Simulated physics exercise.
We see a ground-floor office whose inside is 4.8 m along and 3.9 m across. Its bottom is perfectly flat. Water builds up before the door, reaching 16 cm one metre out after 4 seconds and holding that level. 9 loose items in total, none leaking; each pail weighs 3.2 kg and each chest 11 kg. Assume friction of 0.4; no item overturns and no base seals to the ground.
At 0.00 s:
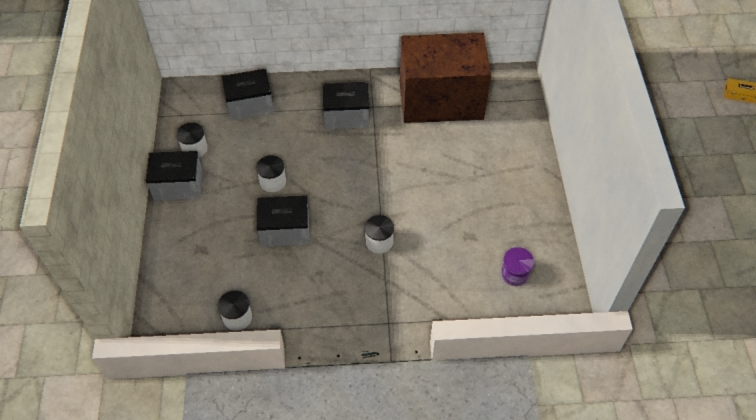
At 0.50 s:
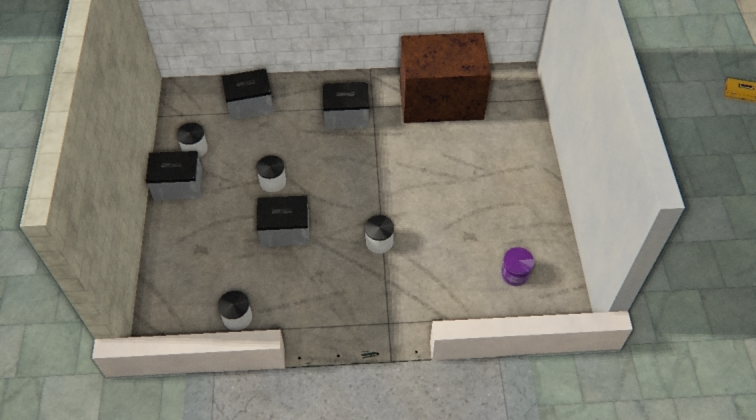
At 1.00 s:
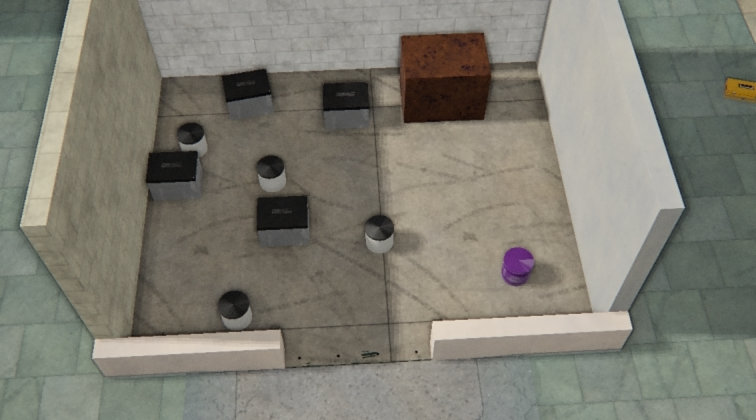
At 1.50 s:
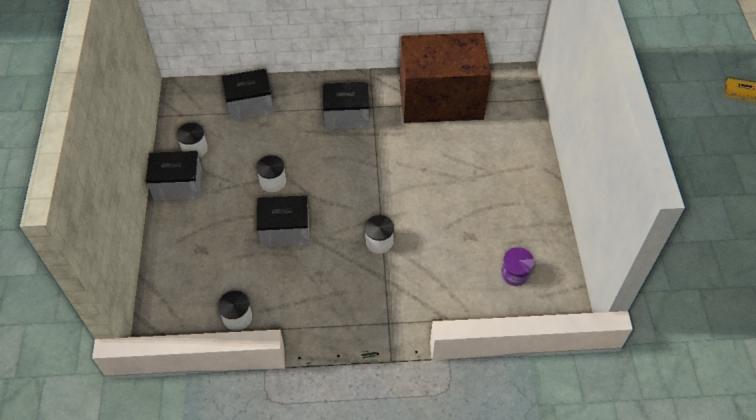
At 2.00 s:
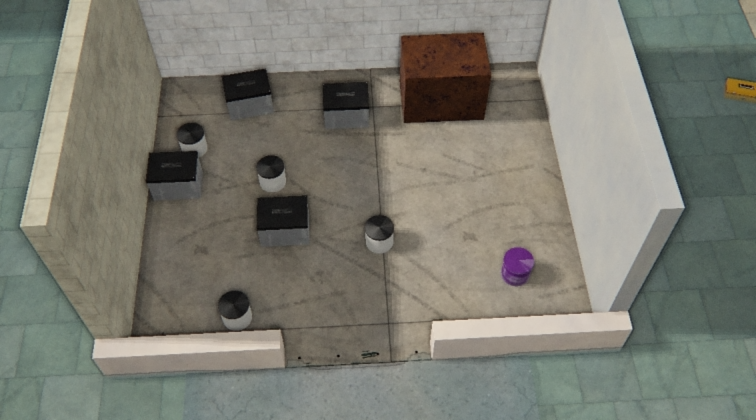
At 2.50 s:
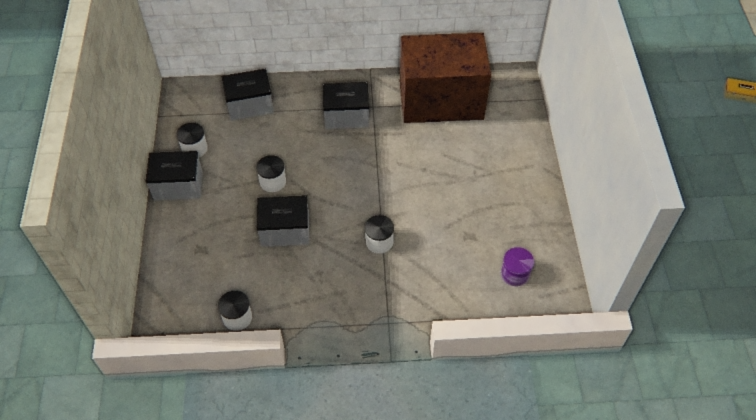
Water spreads over the paving outside and just enters the doorway; the objects stay still.
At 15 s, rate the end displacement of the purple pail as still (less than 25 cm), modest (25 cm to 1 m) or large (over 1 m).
Modest.
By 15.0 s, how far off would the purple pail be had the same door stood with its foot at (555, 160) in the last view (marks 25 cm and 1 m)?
As for the purple pail, it keeps its spot.
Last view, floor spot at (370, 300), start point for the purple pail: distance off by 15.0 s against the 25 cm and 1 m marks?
It ends far away.
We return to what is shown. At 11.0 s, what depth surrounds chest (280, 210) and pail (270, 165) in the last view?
Close to 9 and 9 centimetres.
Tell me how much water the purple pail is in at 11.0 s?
Close to 3 centimetres.
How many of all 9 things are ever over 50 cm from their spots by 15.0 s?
That comes to 9.
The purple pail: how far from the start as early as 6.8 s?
About 0 cm out of place.
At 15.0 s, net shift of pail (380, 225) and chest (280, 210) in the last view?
The first is 250 cm from its start, the second 200 cm.
After 3.5 s the purple pail is near (519, 260), 0.0 m from its start, aground; 0 afloat.
After 6.8 s the purple pail is near (519, 260), 0.0 m from its start, aground; 1 afloat.
After 11.0 s the purple pail is near (519, 260), 0.0 m from its start, aground; 7 afloat.
After 15.0 s the purple pail is near (473, 245), 0.5 m from its start, afloat; 9 afloat.
